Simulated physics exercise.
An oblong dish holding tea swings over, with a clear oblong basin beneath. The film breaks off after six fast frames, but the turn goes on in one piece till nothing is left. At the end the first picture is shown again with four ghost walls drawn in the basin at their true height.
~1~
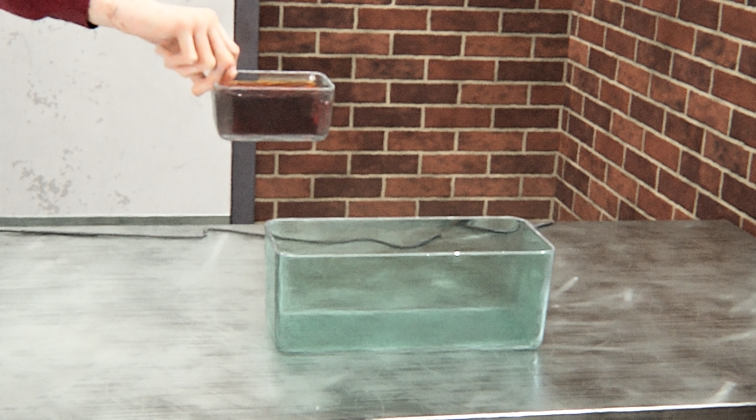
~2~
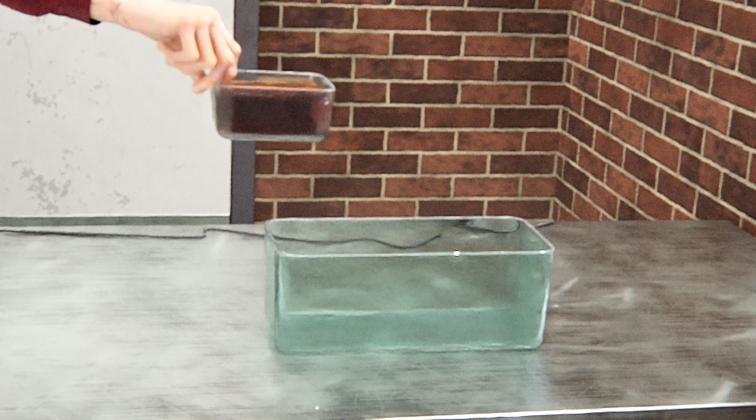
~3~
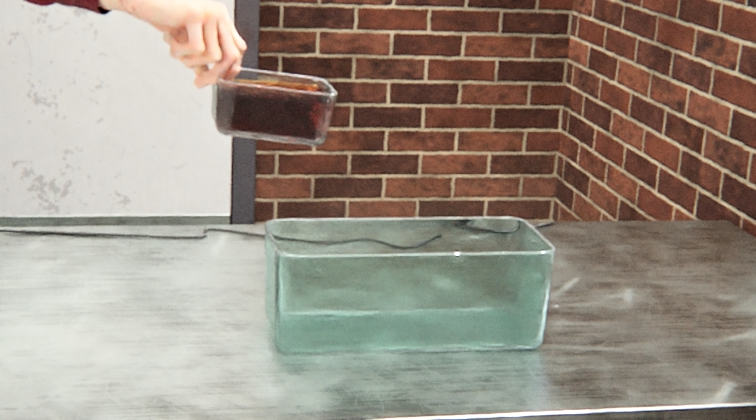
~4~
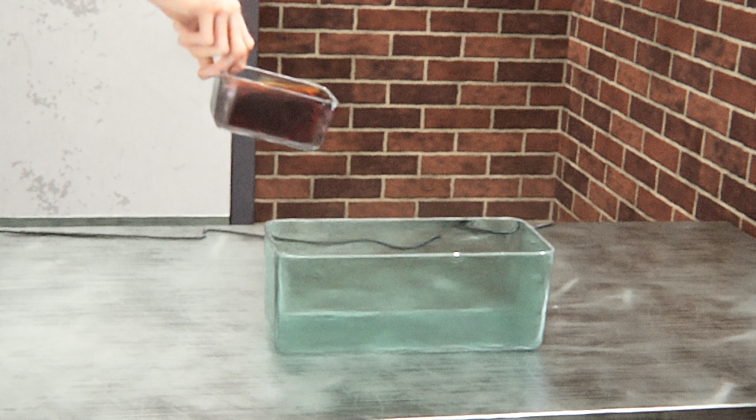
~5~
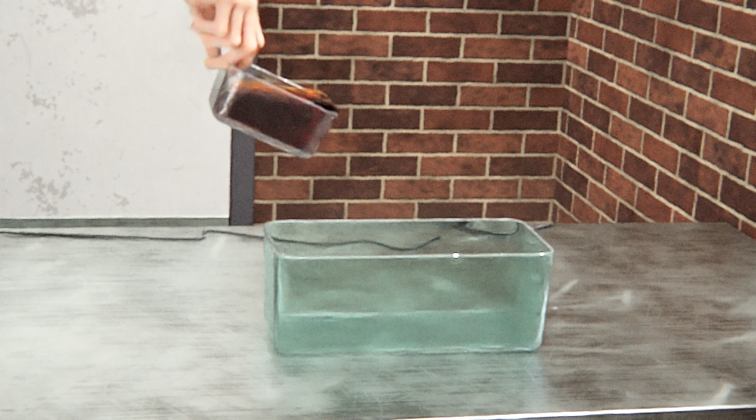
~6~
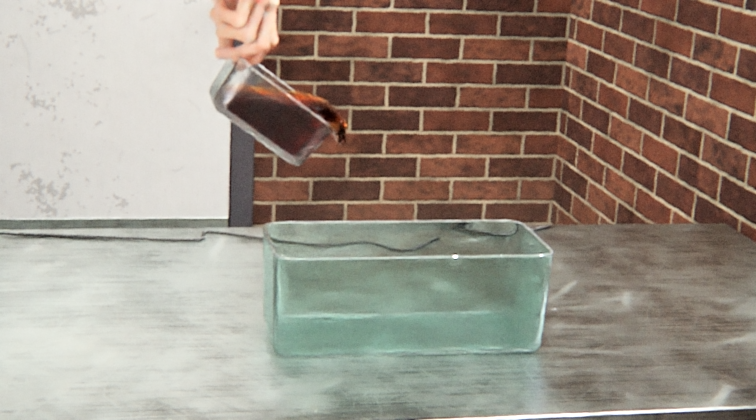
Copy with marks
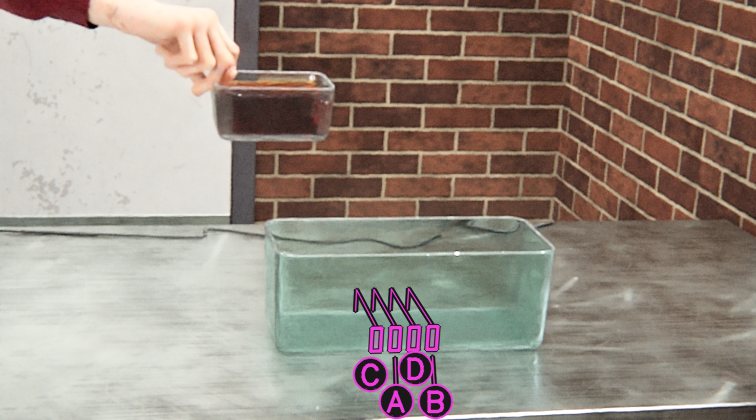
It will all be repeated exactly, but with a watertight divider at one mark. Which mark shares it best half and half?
Position A does it best.
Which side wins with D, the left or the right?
The left side.
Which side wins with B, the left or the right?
The left one.
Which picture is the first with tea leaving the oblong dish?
Picture 5.
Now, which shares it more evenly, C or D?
The answer is C.
On the marked copy, A at (395, 357); B at (432, 356); C at (376, 358); D at (413, 357).
With A, about 53 % ends left of the wall and 43 % right of it; 4 % is lost outside.
With B, about 80 % ends left of the wall and 17 % right of it; 3 % is lost outside.
With C, about 35 % ends left of the wall and 62 % right of it; 3 % is lost outside.
With D, about 78 % ends left of the wall and 19 % right of it; 3 % is lost outside.
